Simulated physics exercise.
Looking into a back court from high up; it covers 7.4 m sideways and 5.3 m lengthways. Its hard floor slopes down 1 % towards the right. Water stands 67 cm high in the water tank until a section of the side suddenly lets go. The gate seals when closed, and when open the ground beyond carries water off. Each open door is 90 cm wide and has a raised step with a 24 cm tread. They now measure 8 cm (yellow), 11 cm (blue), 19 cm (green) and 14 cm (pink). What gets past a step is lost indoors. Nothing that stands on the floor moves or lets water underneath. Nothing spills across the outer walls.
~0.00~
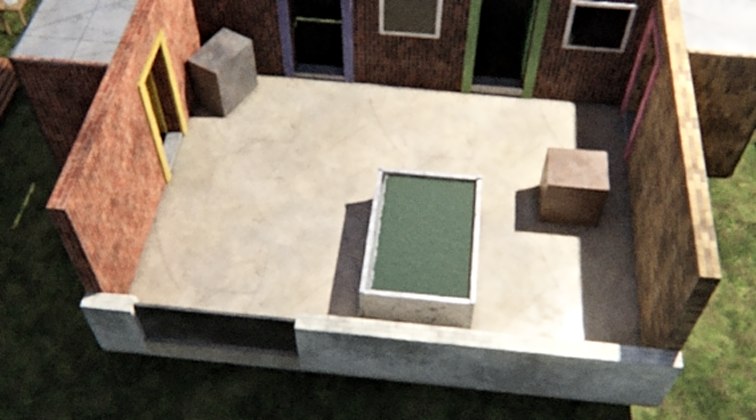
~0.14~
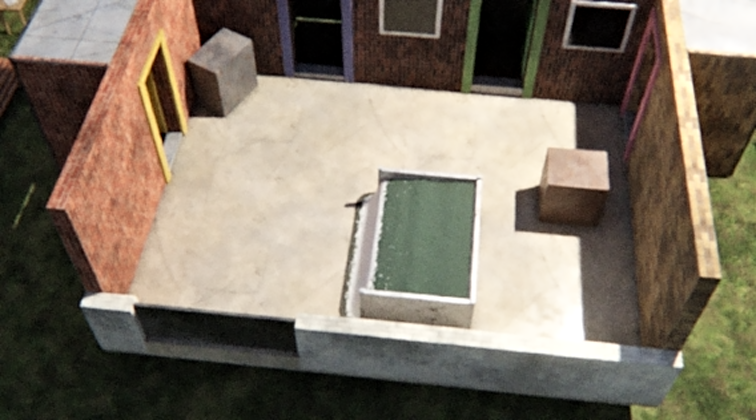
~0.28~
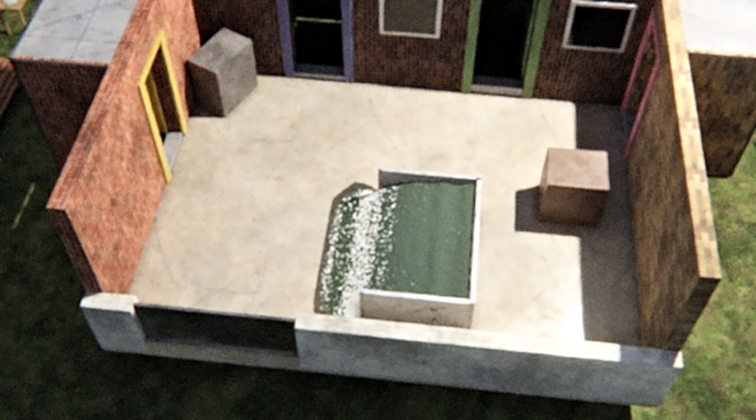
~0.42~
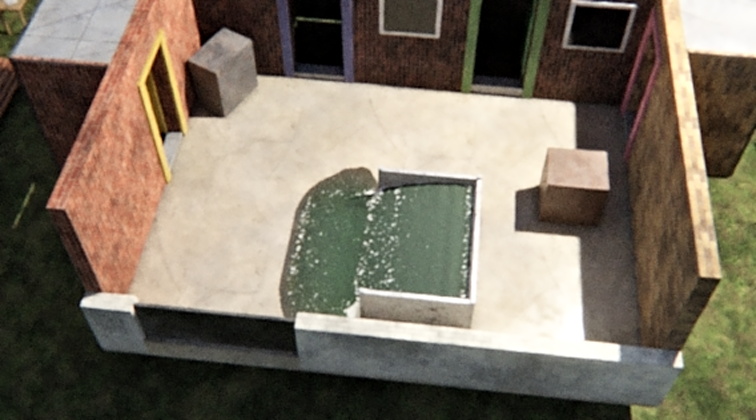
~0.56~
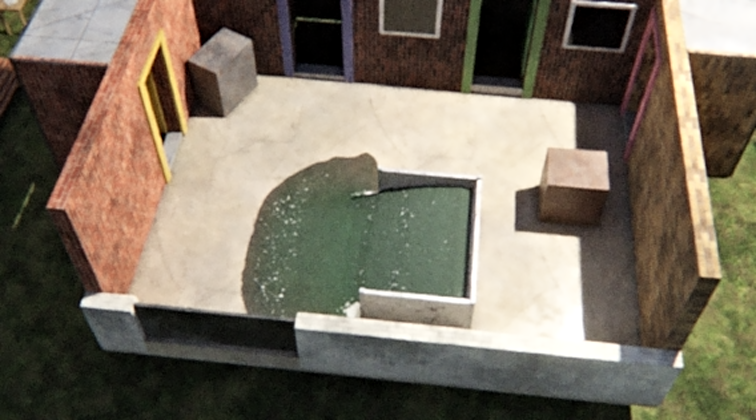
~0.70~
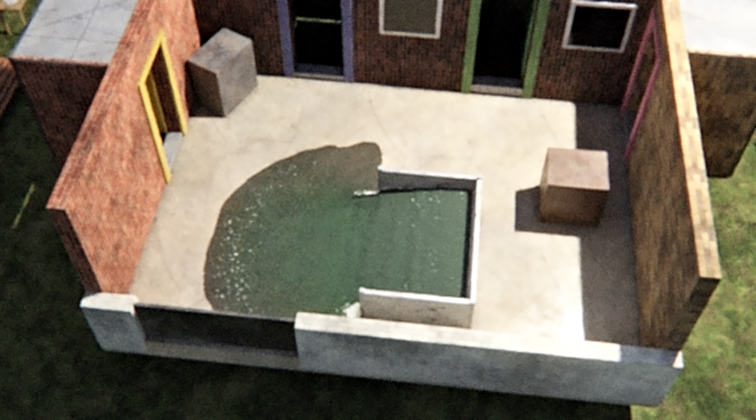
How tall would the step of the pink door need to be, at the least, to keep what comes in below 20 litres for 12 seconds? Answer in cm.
Close to 12 cm is just enough.
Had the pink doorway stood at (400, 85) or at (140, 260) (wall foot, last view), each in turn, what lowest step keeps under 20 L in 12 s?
Roughly 6.5 and 27 cm.
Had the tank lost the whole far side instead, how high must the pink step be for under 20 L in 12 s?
Then roughly 22 cm.
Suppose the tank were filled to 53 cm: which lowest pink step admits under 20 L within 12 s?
Some 9.5 cm.
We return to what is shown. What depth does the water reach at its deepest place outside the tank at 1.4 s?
Up to some 36 cm.
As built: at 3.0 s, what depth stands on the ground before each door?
In cm: Yellow 16, blue 4, green 0, pink 0.
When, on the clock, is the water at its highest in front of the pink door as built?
At about 7.5 s.
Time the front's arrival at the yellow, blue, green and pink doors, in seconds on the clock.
Yellow 1.2 s, blue 2.6 s, green 5.5 s, pink 6.5 s.
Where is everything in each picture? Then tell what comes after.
In the first picture, still water, 67 cm deep, in the water tank at (424, 235); the pink door at (639, 93) is dry.
In the second picture, water pours out at (374, 247) and has run 0.3 m, to (346, 314); about 9 cm deep outside, 67 cm at the back.
In the third picture, the gap is at (374, 249), the front 0.7 m out at (318, 304); the back of the water tank holds 65 cm.
In the fourth picture, water pours out at (374, 250) and has run 1.2 m, to (285, 286); about 11 cm deep outside, 57 cm at the back.
In the fifth picture, water pours out at (374, 250) and has run 1.8 m, to (248, 286); about 8 cm deep outside, 56 cm at the back.
In the sixth picture, the front is at (209, 275), 2.4 m from the gap at (374, 251); 7.3 m2 of floor is wet, 51 cm left at the back; the pink door at (639, 93), 4.9 m from the gap, is still 4.2 m from the nearest water.
After 1.4 s water covers 40 % of the floor, deepest (36 cm) near (119, 323); it has not reached the pink door.
After 3.0 s water covers 45 % of the floor, deepest (30 cm) near (203, 108); it has not reached the pink door.
After 12.0 s water covers 100 % of the floor, deepest (13 cm) near (539, 368); 11 cm at the pink door, 6 litres in over its 14 cm step.
At the pink door as built, the water arrived by 6.6 s and peaked near 16 cm at 7.4 s.
Run again over the same 12 s with other heights there, 40 litres in over 10.5 cm, 4 litres over 14.5 cm. The limit of 20 litres is kept from about 12 cm up.
